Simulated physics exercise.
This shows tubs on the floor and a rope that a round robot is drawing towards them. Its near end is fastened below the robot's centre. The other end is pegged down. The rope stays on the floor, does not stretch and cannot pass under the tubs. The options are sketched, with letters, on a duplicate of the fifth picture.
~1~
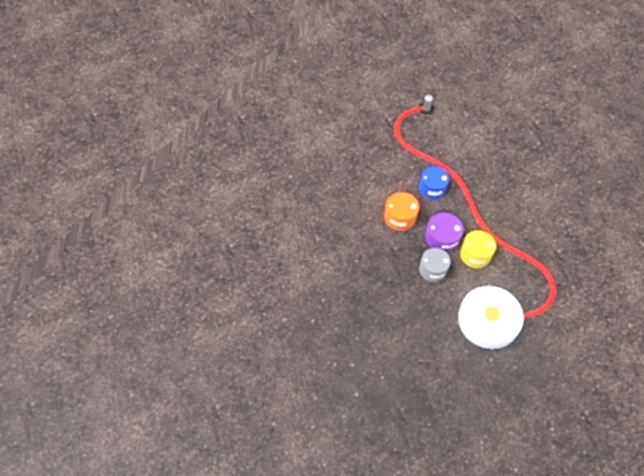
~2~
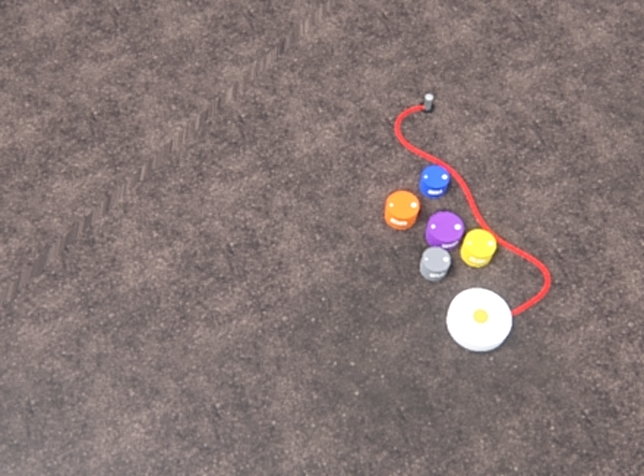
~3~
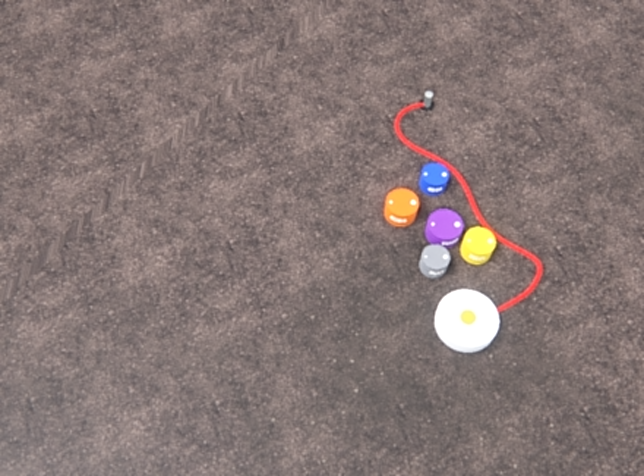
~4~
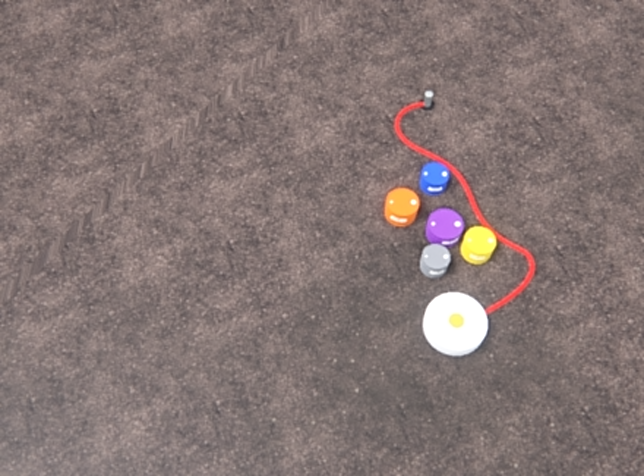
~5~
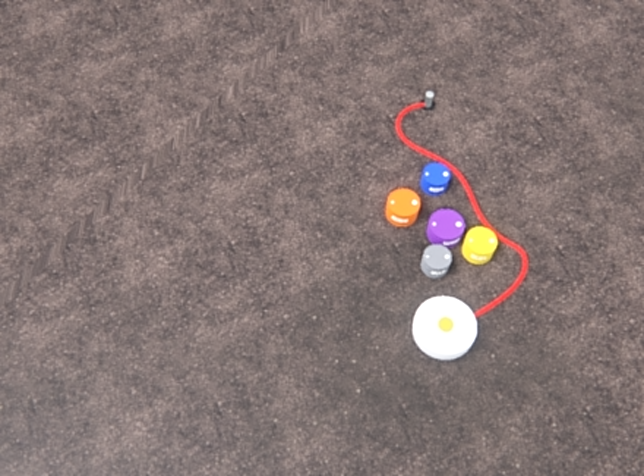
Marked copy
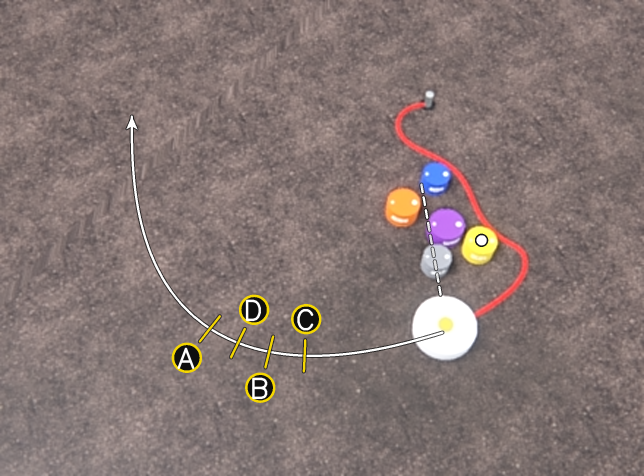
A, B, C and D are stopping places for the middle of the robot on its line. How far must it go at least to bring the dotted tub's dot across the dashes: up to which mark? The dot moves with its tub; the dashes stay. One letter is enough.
At B, and not before.
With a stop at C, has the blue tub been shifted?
By then, no.
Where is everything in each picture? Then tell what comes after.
Grey tub (435, 265); blue tub (434, 183); orange tub (401, 211), in the first picture.
Robot (478, 320); peg (428, 103), in the second picture.
Robot (466, 321); purple tub (444, 229), in the third picture.
Robot (455, 325); blue tub (434, 179), in the fourth picture.
Robot (444, 329); peg (429, 100); yellow tub (479, 246); purple tub (445, 229), in the fifth picture.
On the copy, A at (210, 329); B at (269, 352); C at (305, 356); D at (238, 343); the dashed line at (431, 239); the route from (442, 333) via (188, 311) to (132, 116); the white dot at (482, 240).
On B. First, robot (386, 344); yellow tub (479, 246).
Then, robot (323, 352); yellow tub (465, 245); purple tub (439, 225).
Finally, robot (269, 348); yellow tub (414, 238); purple tub (432, 217); grey tub (394, 256); the dot on the yellow tub is over the dashed line.
By contrast, A does it too, but is farther than needed; C leaves the dotted tub short, at (451, 245); D does it too, but is farther than needed.
